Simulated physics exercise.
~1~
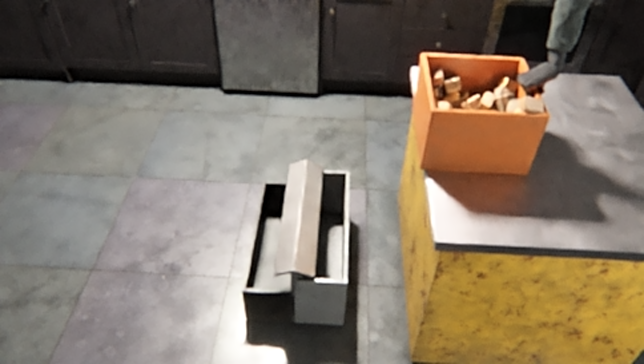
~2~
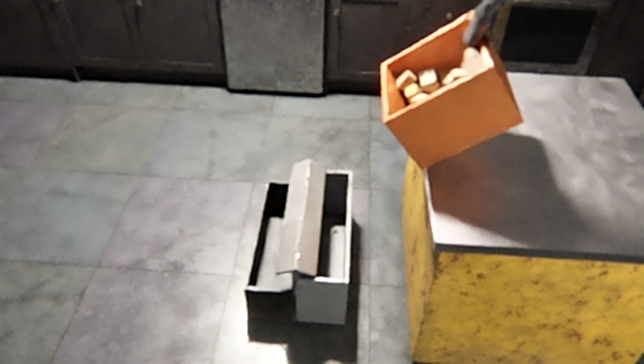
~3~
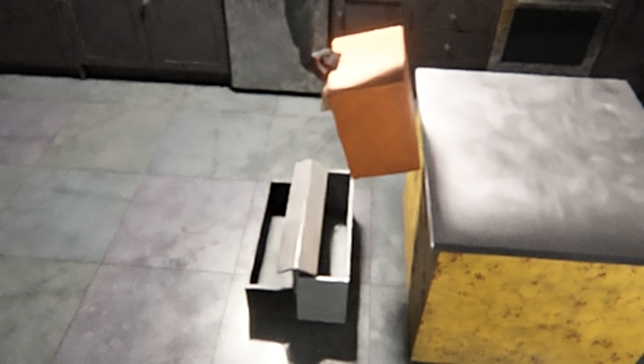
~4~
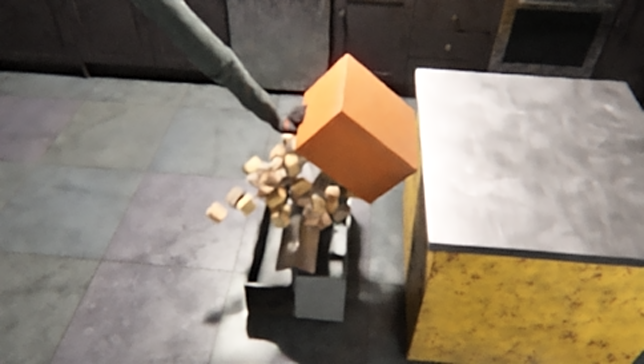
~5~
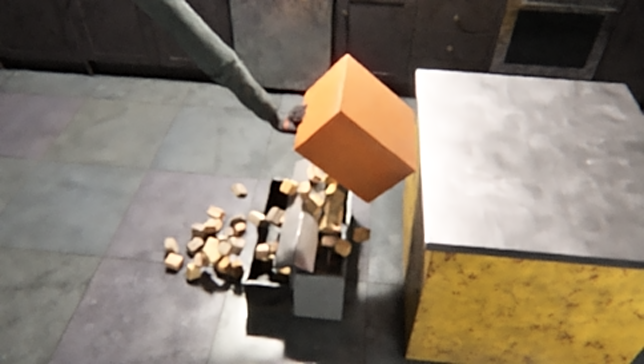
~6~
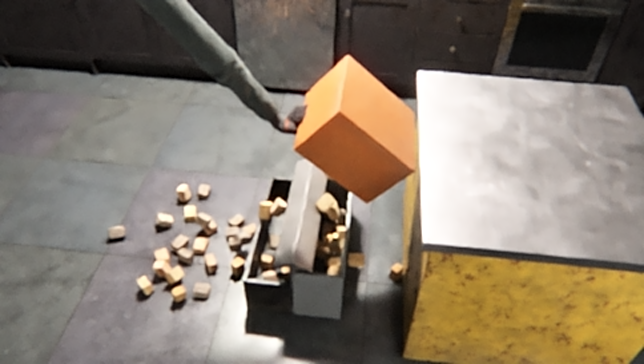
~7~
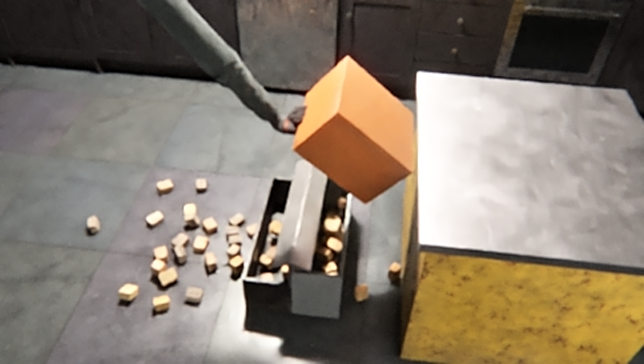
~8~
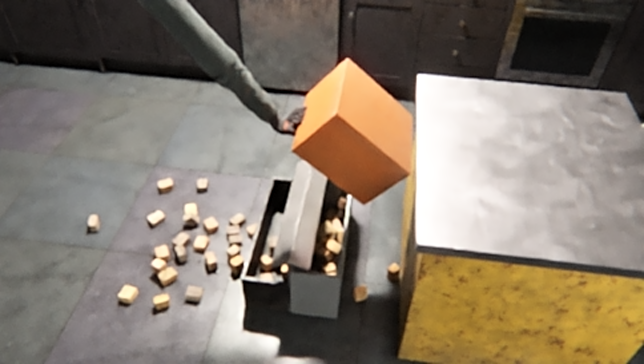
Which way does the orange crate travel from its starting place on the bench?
The orange crate moves to the left, off the bench and over toward the troughs on the floor.
The footage shows an arm moving an orange crate of wooden offcuts left off a bench and tipping it over two joined troughs, grey and black, divided by a ridge; the blocks tumble out, some settling in the troughs and many scattered on the floor to the left.
